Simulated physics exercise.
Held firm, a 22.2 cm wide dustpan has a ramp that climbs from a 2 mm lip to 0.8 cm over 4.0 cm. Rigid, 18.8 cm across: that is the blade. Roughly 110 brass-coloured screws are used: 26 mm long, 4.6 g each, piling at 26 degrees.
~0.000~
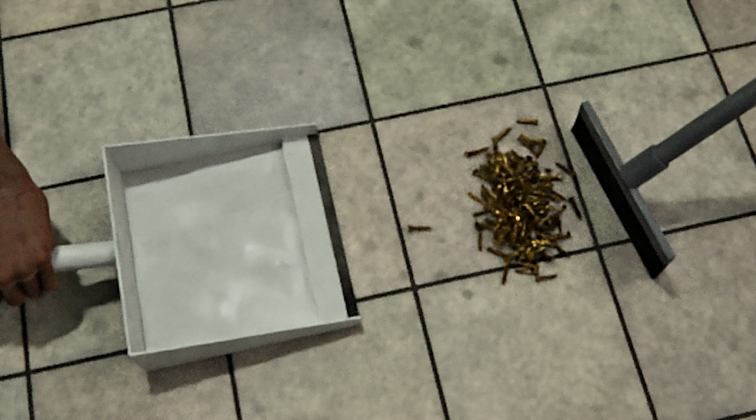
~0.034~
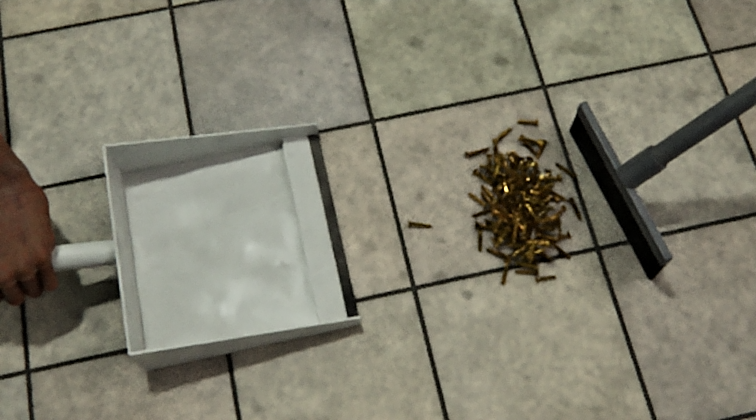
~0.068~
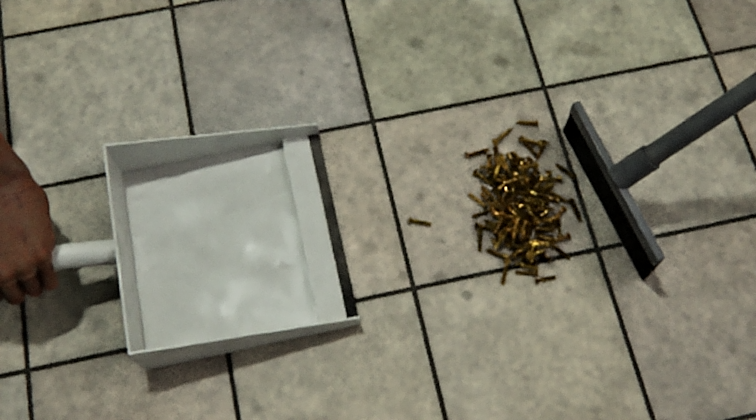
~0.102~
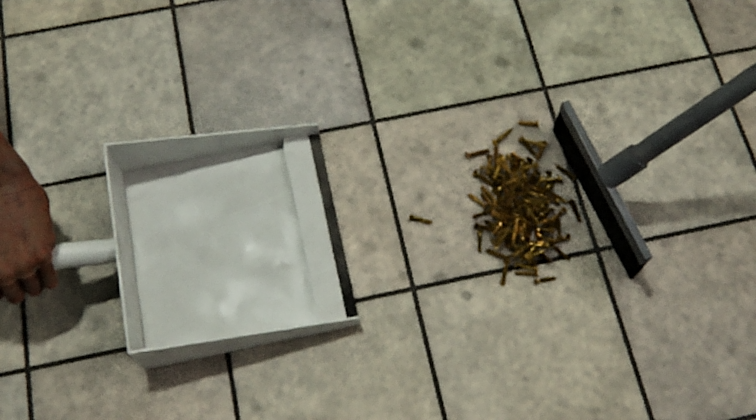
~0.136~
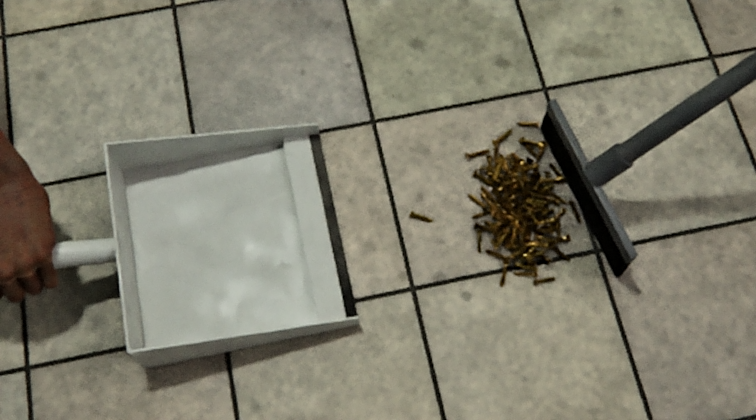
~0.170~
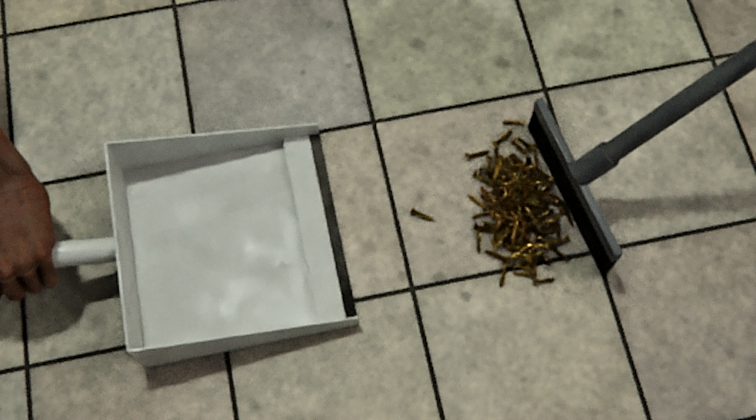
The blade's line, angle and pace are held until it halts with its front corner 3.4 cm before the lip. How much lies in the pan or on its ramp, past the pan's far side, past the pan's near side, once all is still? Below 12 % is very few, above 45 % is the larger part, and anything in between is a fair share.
Pan: Very few, far side: Very few, near side: Very few.
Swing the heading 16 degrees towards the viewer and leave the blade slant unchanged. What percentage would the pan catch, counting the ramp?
I'd put it at close to 5 percent.
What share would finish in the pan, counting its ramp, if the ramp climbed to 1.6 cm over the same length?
That would give something like 0 per cent.
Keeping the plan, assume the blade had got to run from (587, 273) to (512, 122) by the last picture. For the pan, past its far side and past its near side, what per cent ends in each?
Pan: 15, far side: 5, near side: 10.
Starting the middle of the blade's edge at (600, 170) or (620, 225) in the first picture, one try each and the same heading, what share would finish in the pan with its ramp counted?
0 and 5 per cent, roughly.
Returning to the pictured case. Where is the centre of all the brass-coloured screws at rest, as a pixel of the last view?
Close to pixel (369, 218).
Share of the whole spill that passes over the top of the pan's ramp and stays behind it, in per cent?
It comes to some 0 per cent.
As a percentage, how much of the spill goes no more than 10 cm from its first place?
Near 15 per cent.
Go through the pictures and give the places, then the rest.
In the first picture, blade from (667, 259) to (584, 110), moved 0.0 cm, 0 of the pieces shifted so far; middle of the pieces at (522, 200); pan at (218, 250).
In the second picture, blade from (664, 260) to (582, 110), moved 0.2 cm, 1 of the pieces shifted so far; middle of the pieces at (522, 201).
In the third picture, blade from (657, 260) to (576, 110), moved 1.0 cm, 1 of the pieces shifted so far; middle of the pieces at (522, 201).
In the fourth picture, blade from (644, 259) to (565, 109), moved 2.1 cm, 1 of the pieces shifted so far; middle of the pieces at (522, 202).
In the fifth picture, blade from (630, 257) to (552, 108), moved 3.5 cm, 2 of the pieces shifted so far; middle of the pieces at (522, 203).
In the sixth picture, blade from (615, 256) to (539, 107), moved 5.0 cm, 10 of the pieces shifted so far; middle of the pieces at (515, 211); pan at (218, 248). Its pace works out near 0.41 m/s, heading 22 degrees away from the viewer's side.
After 0.43 s, middle of the blade 15 cm from the lip; 0 % over the lip, far side 0 %, near side 0 %.
After 0.60 s, middle of the blade 8 cm from the lip; 0 % over the lip, far side 5 %, near side 0 %.
After 0.89 s, middle of the blade 5 cm from the lip; 0 % over the lip, far side 5 %, near side 0 %.
By 1.3 s all is still; pan 0 %, far side 5 %, near side 0 %, in front of the lip or behind the blade 95 %.
